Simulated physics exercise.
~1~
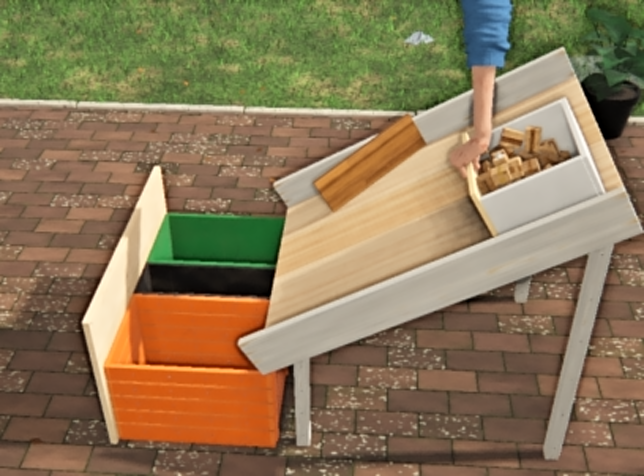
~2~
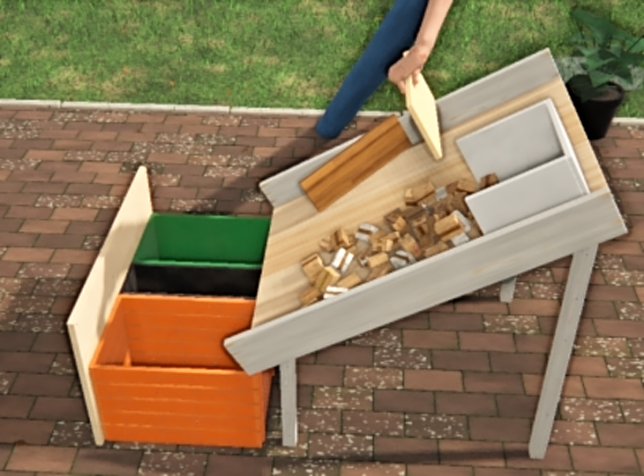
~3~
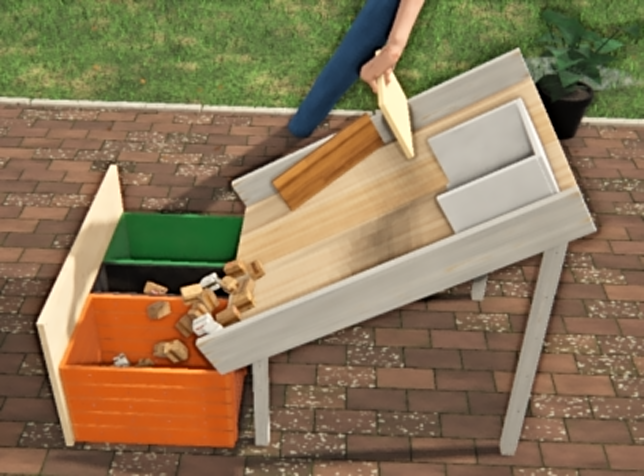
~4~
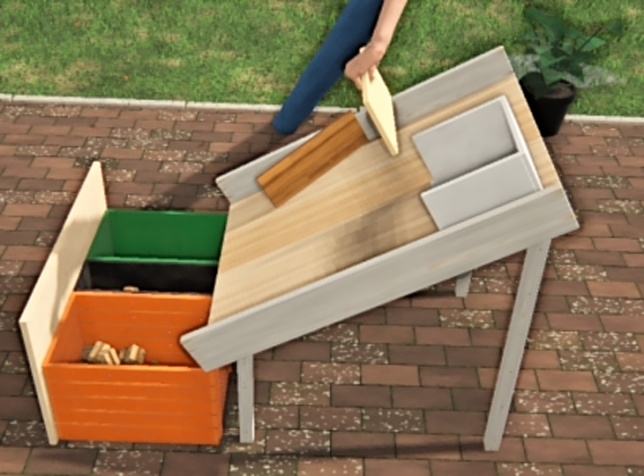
To begin with, a hand grips a thin wooden gate that holds a heap of small tan blocks inside a white pen, high on a sloping walled table set on a brick patio. The hand lifts the gate up and to the left, and the blocks spill down the slope past an angled brown board. They tumble off the lower left end toward an orange tote, a black tote and a green bin, while the hand keeps holding the gate clear. Finally the tabletop is empty, with a pile visible in the nearest, orange tote and a few blocks showing in the black one.
